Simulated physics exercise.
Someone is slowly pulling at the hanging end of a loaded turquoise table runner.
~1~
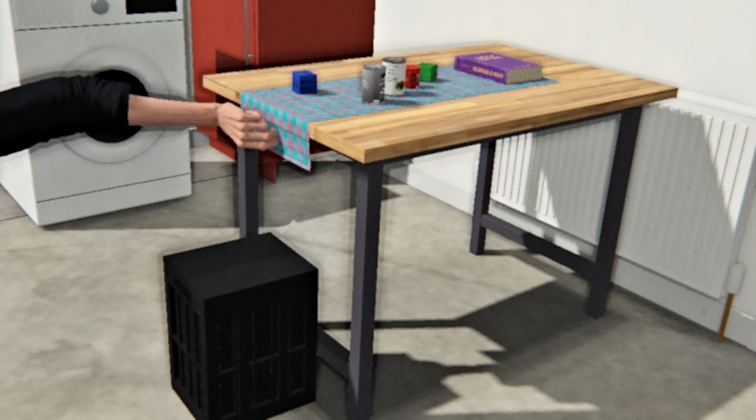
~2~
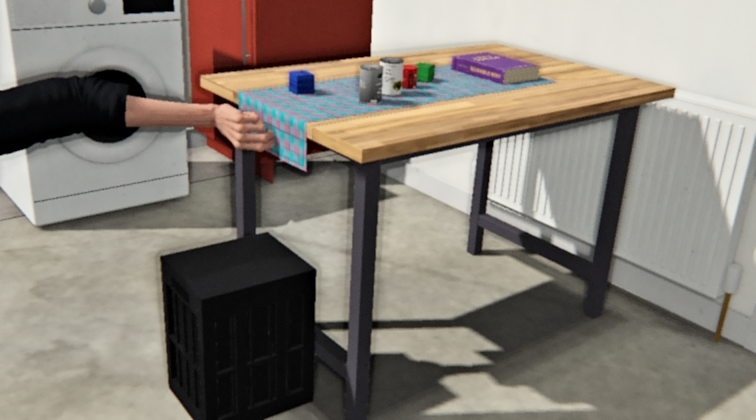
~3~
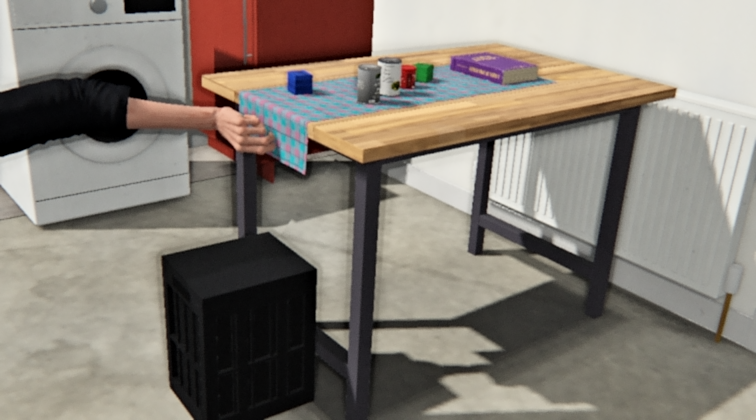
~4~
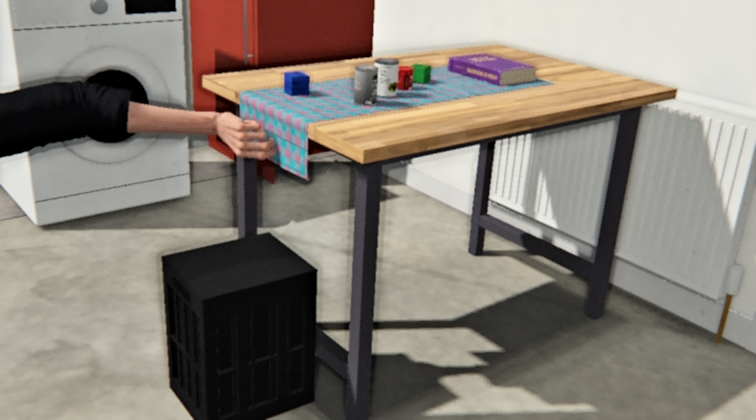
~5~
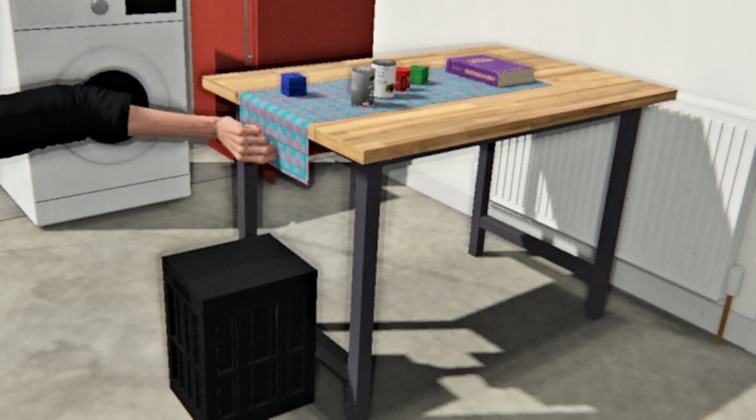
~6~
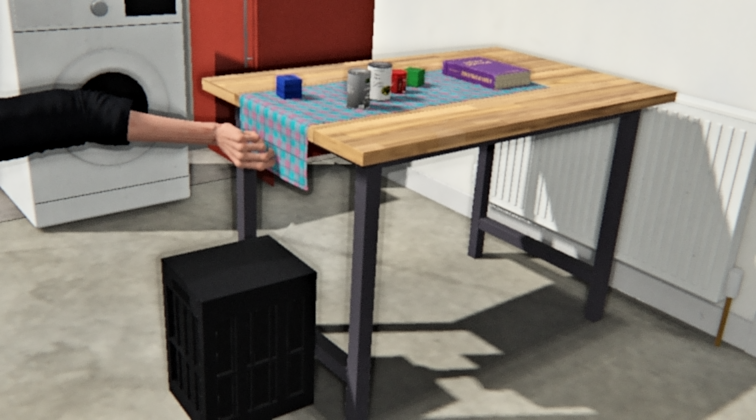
A turquoise table runner slides slightly left over the edge of a wooden table as a hand slowly pulls its hanging end lower, carrying a blue cube, two cans, a red pot, a green cube and a purple book along.
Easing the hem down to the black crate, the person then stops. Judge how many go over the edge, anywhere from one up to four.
The answer is two.
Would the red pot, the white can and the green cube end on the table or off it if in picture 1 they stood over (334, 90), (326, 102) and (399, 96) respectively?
Here's the result: The red pot leaves the top, the white can leaves the top and the green cube remains in place.
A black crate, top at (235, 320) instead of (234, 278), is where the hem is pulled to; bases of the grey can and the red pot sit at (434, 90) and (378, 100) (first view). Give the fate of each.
So the grey can stays there, and the red pot leaves.
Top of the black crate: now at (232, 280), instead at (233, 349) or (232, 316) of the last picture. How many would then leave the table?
That would be 4 and 3.
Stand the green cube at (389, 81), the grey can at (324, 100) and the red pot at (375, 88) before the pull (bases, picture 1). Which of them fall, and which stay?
Here's how it goes: The green cube remains in place, the grey can leaves the top and the red pot remains in place.
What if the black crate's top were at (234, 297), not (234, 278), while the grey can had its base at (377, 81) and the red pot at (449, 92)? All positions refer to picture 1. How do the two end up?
Observed: Grey can remains seated; red pot remains seated.
Early on, hem near (269, 224); blue cube gone.
Midway, hem on the crate; blue cube and grey can gone.
Finally, hem on the crate; blue cube and grey can gone. The count of fallen things is two.
